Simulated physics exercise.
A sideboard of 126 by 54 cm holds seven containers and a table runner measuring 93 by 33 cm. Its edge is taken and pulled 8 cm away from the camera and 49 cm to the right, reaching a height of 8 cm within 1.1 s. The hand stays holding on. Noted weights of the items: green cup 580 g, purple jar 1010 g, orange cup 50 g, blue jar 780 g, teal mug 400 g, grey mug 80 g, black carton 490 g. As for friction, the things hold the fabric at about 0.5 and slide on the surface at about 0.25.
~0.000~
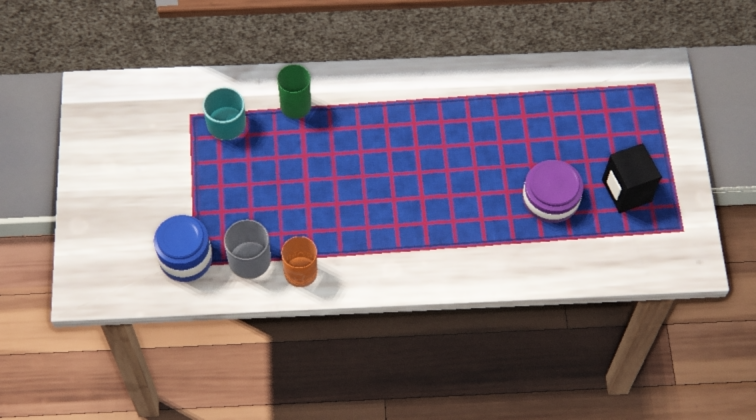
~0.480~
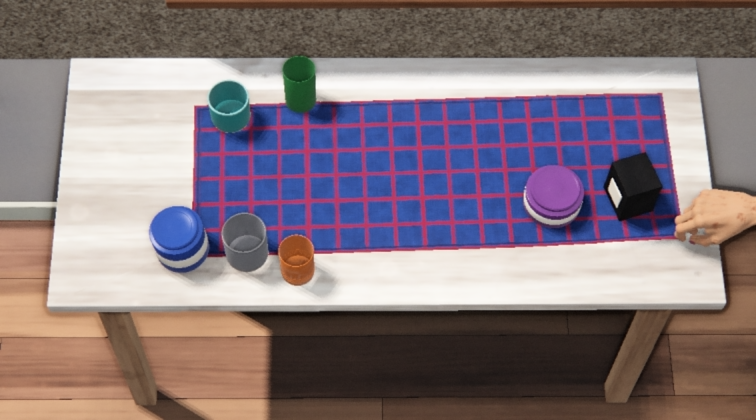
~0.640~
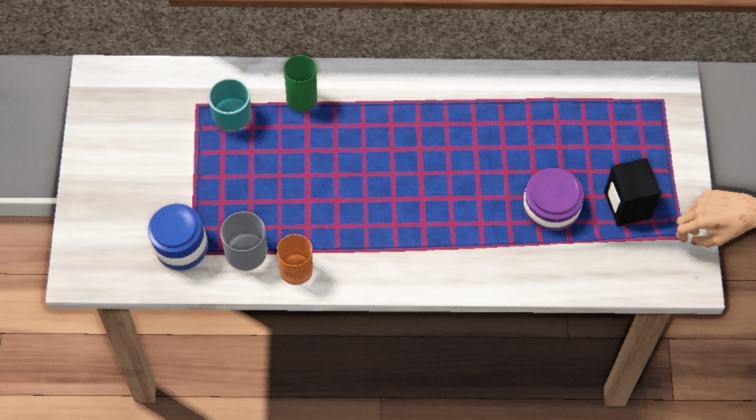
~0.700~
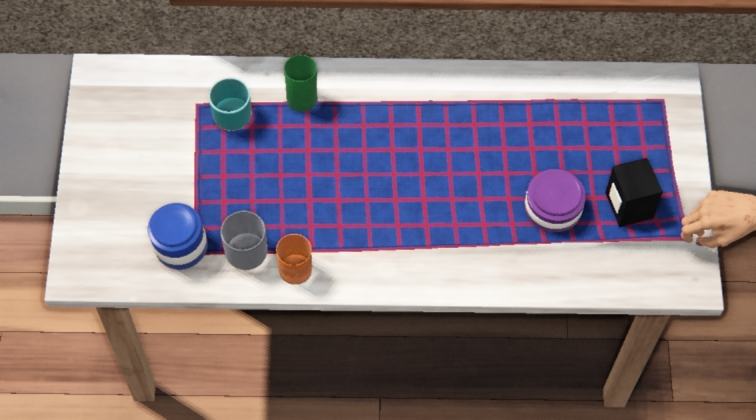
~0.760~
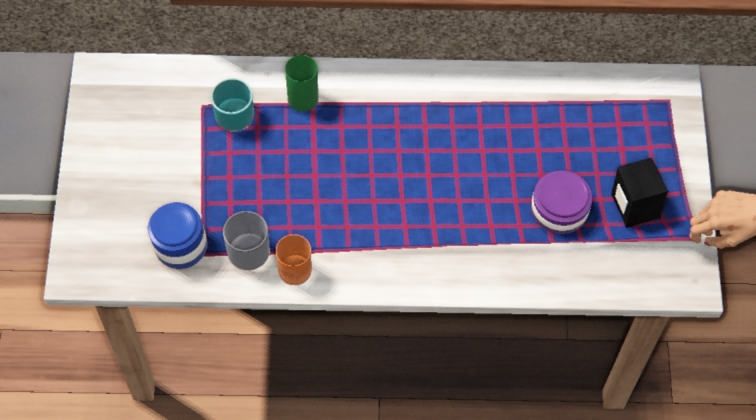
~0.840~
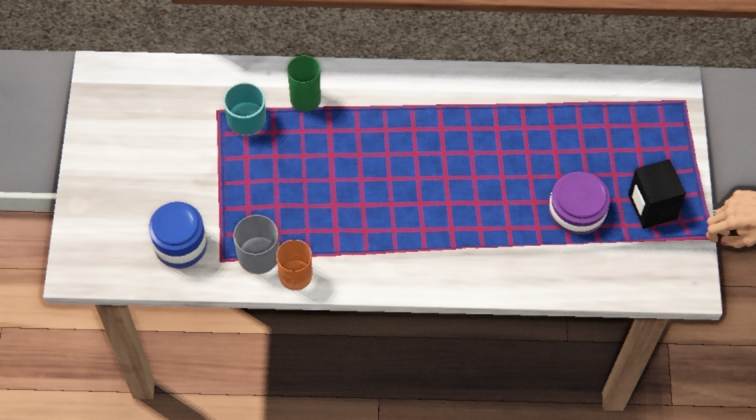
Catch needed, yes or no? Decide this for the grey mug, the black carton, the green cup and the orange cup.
Catch needed: Grey mug yes; black carton yes; green cup no; orange cup yes.
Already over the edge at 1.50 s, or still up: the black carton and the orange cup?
The black carton has dropped and the orange cup has dropped.
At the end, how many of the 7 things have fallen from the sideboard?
In total, 5 of the things.
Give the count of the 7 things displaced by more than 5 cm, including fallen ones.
That comes to 5 of the things.
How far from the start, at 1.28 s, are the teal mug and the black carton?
Estimated shift - teal mug some 35 cm, black carton some 30 cm.
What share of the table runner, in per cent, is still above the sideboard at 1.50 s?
I'd estimate close to 35 per cent.
By 1.1 s, 90 % of the table runner is still over the top; black carton 18 cm off its start, grey mug 16 cm off its start, orange cup 12 cm off its start.
By 1.3 s, 70 % of the table runner is still over the top; grey mug 33 cm off its start, black carton on its side, 31 cm off its start, orange cup over the edge.
By 1.5 s, 35 % of the table runner is still over the top; grey mug 56 cm off its start at (543, 284), black carton over the edge, orange cup over the edge.
By 1.7 s, 0 % of the table runner is still over the top; grey mug on its side, 80 cm off its start, black carton over the edge, orange cup over the edge.
By 3.3 s, 0 % of the table runner is still over the top; grey mug over the edge, black carton over the edge, orange cup over the edge, green cup 2 cm off its start at (310, 72).
